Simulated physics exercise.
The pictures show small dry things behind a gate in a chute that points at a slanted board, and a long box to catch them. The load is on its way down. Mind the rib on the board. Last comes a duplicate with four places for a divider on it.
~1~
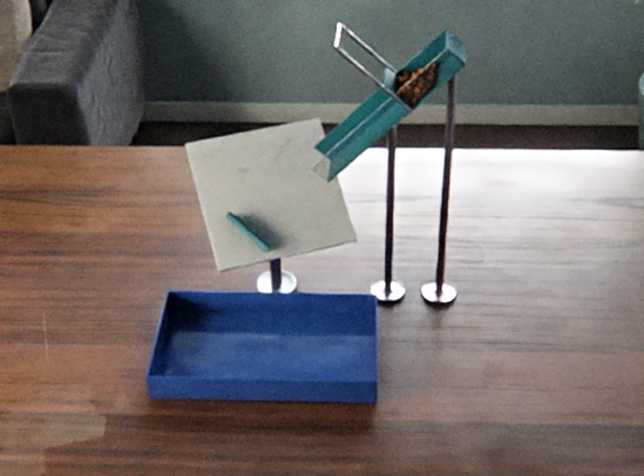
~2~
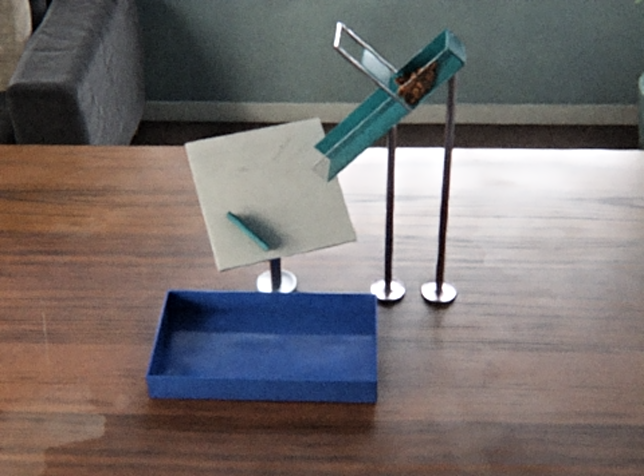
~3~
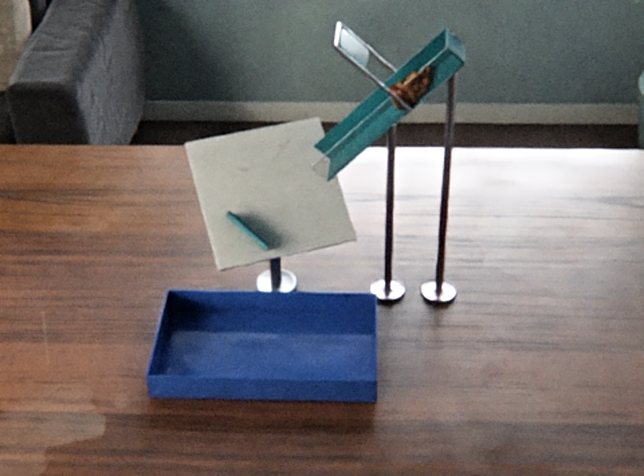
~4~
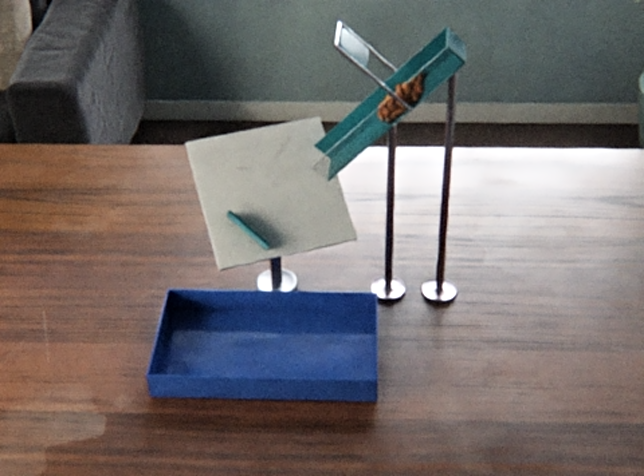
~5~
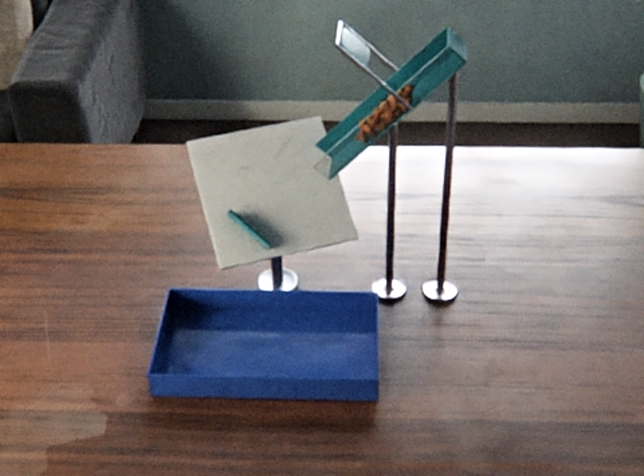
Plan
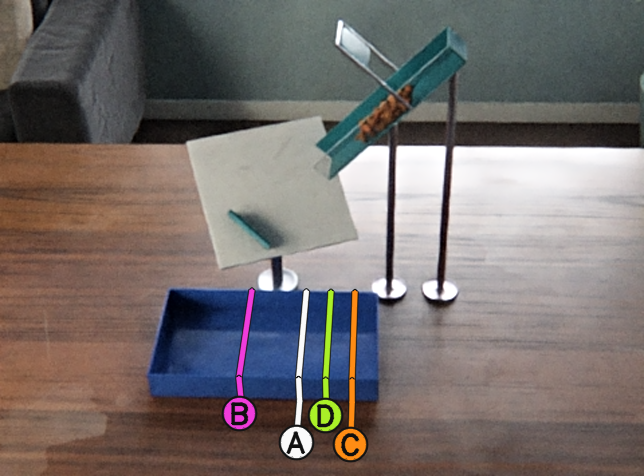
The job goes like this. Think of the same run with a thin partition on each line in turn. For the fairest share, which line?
A beats the others.
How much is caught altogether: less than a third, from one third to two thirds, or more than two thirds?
About that: More than two thirds.
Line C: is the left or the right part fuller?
More lands on the left.
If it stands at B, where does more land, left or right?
More lands on the right.
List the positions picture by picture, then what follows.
In the first picture, load behind the gate (416, 86), bits of dog kibble; lip of the chute (330, 171), sloping fairly steeply.
In the second picture, middle of the board (271, 191), tilted fairly steeply; middle of its low edge (289, 255); of its high edge (253, 130).
In the third picture, front corners of the box (147, 376) and (376, 380), empty; front of the load (398, 96).
In the fourth picture, middle of the load (399, 102); its front (380, 114), roughly a third of the way to the lip; rib from (229, 210) to (269, 245).
In the fifth picture, middle of the load (384, 115); its front (358, 138), roughly two thirds of the way to the lip.
On the marked copy, line A crosses the front rim at (298, 378); line B crosses the front rim at (239, 376); line C crosses the front rim at (352, 379); line D crosses the front rim at (325, 378).
With A, of what is caught, roughly two thirds on the left of the divider, roughly a third on the right.
With B, of what is caught, not one piece on the left of the divider, every piece on the right.
With C, of what is caught, every piece on the left of the divider, not one piece on the right.
With D, of what is caught, almost all on the left of the divider, about a tenth on the right.
